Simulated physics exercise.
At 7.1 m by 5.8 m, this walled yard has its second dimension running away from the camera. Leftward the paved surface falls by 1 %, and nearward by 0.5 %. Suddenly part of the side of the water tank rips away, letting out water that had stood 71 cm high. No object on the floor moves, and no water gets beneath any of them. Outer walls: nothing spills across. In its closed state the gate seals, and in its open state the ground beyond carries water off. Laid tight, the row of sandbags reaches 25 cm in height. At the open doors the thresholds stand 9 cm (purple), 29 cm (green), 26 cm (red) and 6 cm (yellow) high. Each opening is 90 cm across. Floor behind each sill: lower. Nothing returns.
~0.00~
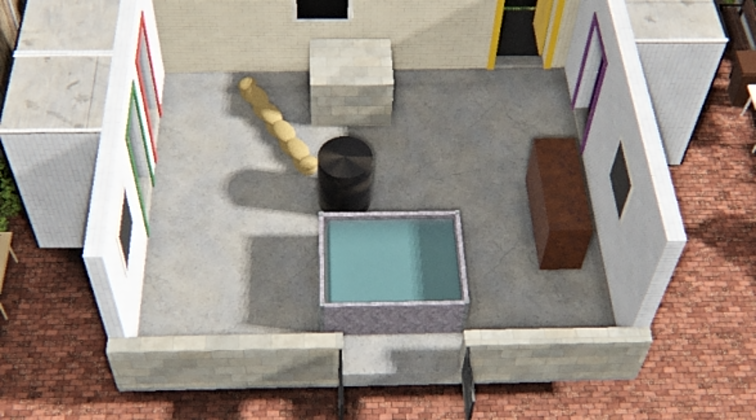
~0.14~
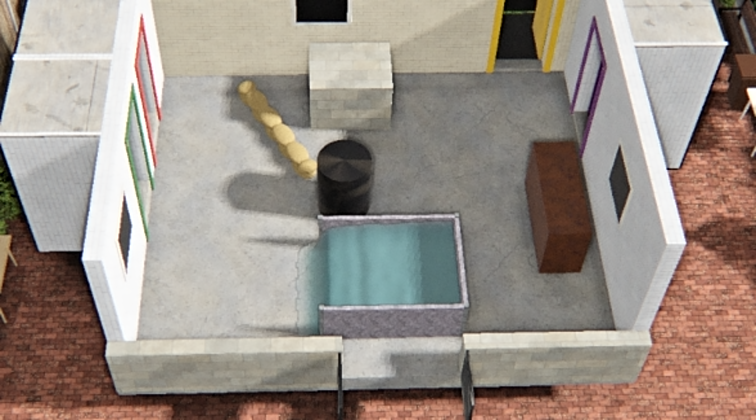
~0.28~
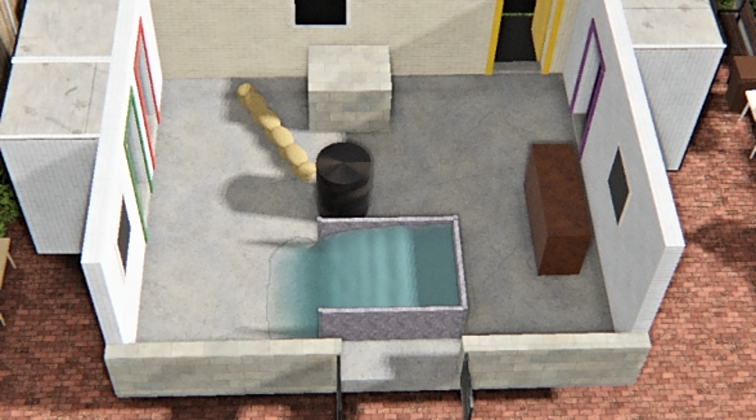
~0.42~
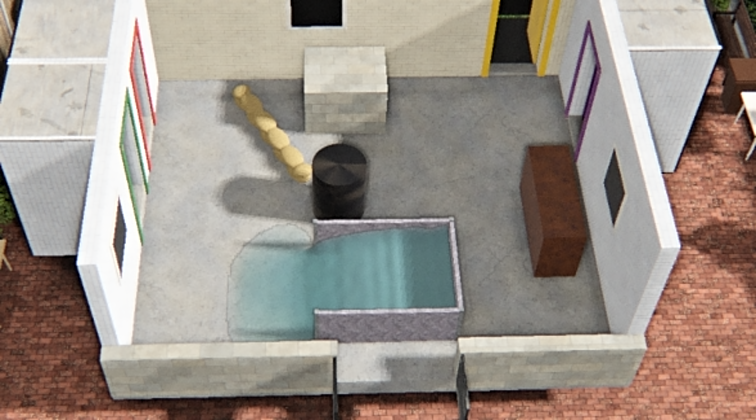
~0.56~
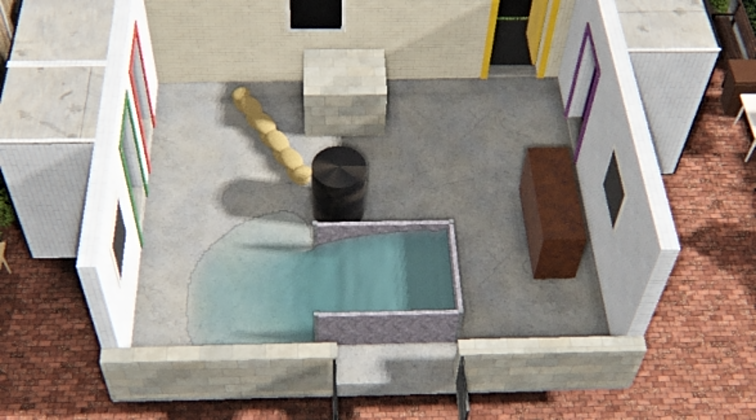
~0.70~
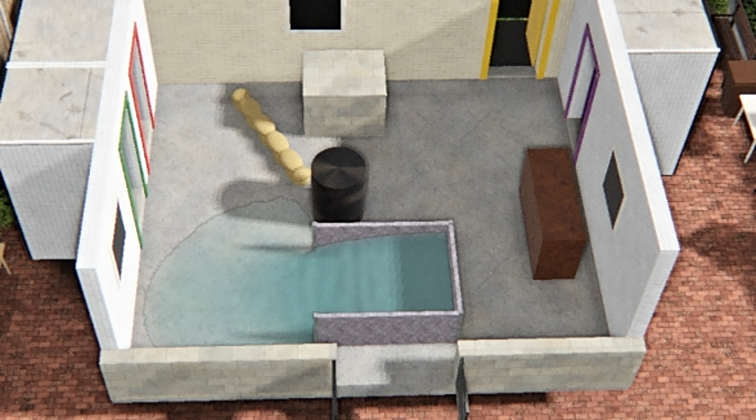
Water pours out through the open left side of a rectangular tank in a walled yard, spreading leftward in a widening, rounded sheet across the grey floor, while the black barrel, pale block and brown box stay still.
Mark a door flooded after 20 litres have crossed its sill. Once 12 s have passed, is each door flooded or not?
At that moment the purple door is not flooded, the green door is not flooded, the red door is not flooded, the yellow door is not flooded.
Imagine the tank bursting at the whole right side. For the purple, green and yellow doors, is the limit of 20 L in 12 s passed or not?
Purple falls short; green falls short; yellow exceeds.
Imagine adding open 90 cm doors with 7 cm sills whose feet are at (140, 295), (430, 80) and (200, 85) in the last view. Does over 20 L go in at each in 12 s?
So, in the order given, it's beyond the mark, then shy of the mark, then beyond the mark.
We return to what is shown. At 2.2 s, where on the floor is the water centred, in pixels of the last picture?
At roughly (245, 289).
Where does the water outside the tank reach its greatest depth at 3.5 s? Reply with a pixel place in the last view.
Near (158, 87).
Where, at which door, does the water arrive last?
That would be the purple door.
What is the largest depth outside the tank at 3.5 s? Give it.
30 cm or so.
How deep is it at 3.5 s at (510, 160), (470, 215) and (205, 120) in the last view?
About 0, 0 and 7 cm respectively.
After 1.4 s water covers 25 % of the floor and is deepest (50 cm) near (128, 376); purple door not reached, green door 21 cm at the sill, 0 L in, red door not reached, yellow door not reached.
After 2.2 s water covers 30 % of the floor and is deepest (44 cm) near (128, 376); purple door not reached, green door 25 cm at the sill, 0 L in, red door 13 cm at the sill, 0 L in, yellow door not reached.
After 3.5 s water covers 40 % of the floor and is deepest (30 cm) near (158, 87); purple door not reached, green door 17 cm at the sill, 0 L in, red door 12 cm at the sill, 0 L in, yellow door not reached.
After 7.0 s water covers 65 % of the floor and is deepest (18 cm) near (143, 235); purple door 3 cm at the sill, 0 L in, green door 17 cm at the sill, 0 L in, red door 17 cm at the sill, 0 L in, yellow door 2 cm at the sill, 0 L in.
After 12.0 s water covers 95 % of the floor and is deepest (13 cm) near (128, 376); purple door 3 cm at the sill, 0 L in, green door 10 cm at the sill, 0 L in, red door 7 cm at the sill, 0 L in, yellow door 3 cm at the sill, 0 L in.
